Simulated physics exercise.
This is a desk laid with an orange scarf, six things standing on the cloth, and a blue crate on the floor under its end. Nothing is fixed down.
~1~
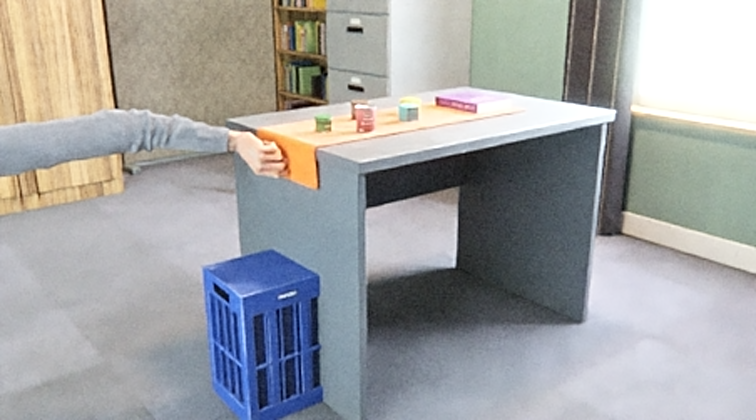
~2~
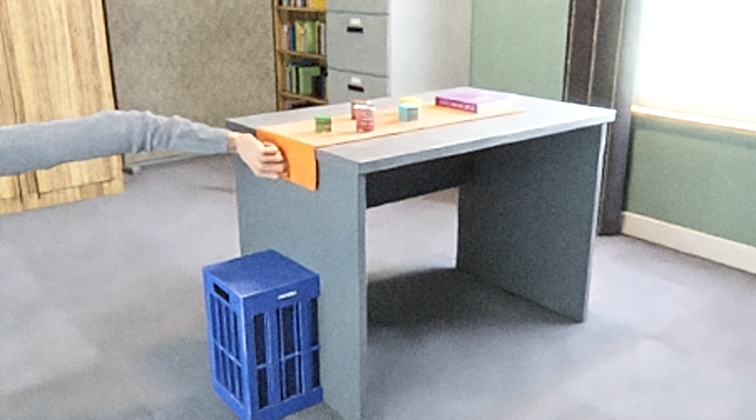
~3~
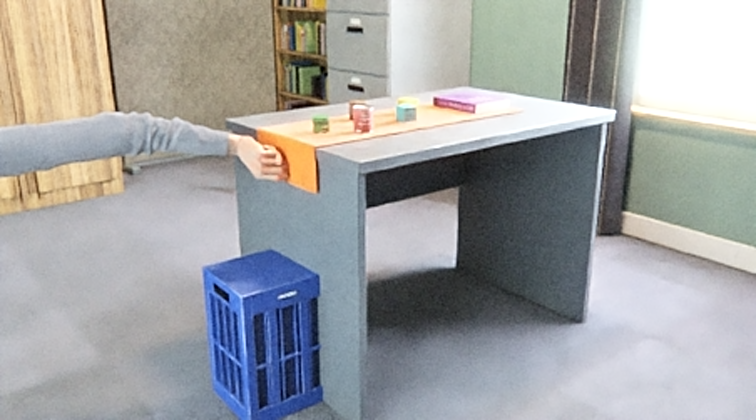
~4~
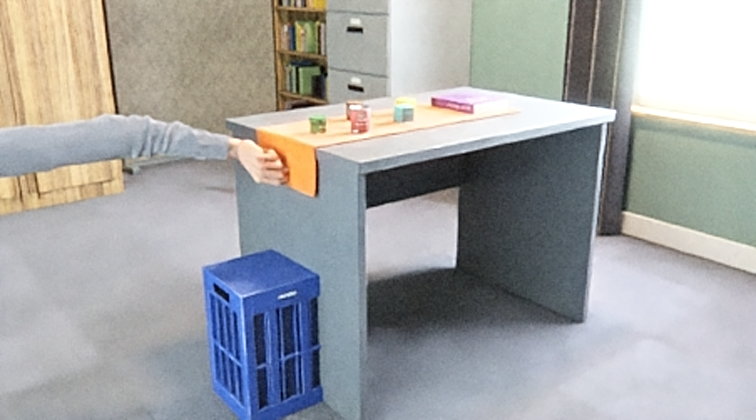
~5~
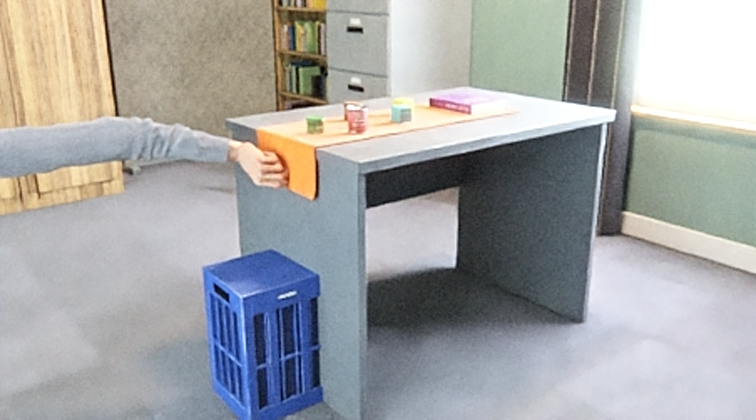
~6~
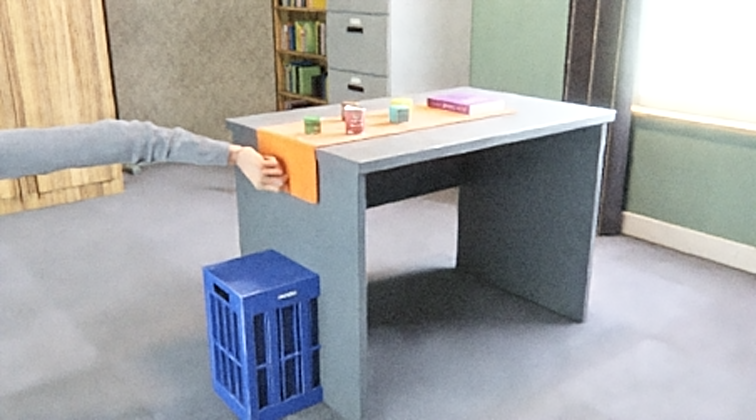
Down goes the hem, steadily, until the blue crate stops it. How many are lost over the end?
The count of fallen things is two.
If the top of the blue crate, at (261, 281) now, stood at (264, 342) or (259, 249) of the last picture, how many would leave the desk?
The count: 4 and 1.
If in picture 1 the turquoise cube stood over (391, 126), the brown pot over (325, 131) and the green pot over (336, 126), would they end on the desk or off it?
The turquoise cube does not fall, the brown pot drops off, the green pot goes over.
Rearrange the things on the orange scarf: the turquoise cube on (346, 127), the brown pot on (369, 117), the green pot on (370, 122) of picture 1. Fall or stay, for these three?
The turquoise cube is carried off; the brown pot keeps its place on top; the green pot holds on.
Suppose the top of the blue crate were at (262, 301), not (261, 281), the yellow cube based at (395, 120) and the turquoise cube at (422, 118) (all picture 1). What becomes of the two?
The yellow cube holds on, the turquoise cube keeps its place on top.
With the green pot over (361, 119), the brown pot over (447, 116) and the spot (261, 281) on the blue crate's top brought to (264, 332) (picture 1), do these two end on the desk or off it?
The green pot tumbles off, the brown pot stays on.
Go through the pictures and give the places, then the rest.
Hem (317, 189); green pot (324, 116); red can (366, 106); brown pot (360, 101); turquoise cube (409, 105); yellow cube (410, 99); top of the crate (261, 281), in the first picture.
Hem (315, 190); green pot (323, 116), in the second picture.
Hem (317, 193); red can (363, 107), in the third picture.
Hem (315, 197); brown pot (355, 102); top of the crate (261, 281), in the fourth picture.
Hem (313, 200); turquoise cube (402, 106), in the fifth picture.
Hem (317, 203); green pot (312, 118); red can (355, 108); brown pot (350, 103); turquoise cube (399, 106); yellow cube (401, 100), in the sixth picture.
Early on, hem near (287, 221); all still up.
Midway, hem near (287, 253); green pot gone.
Finally, hem on the crate; green pot and red can gone. It carries off two.
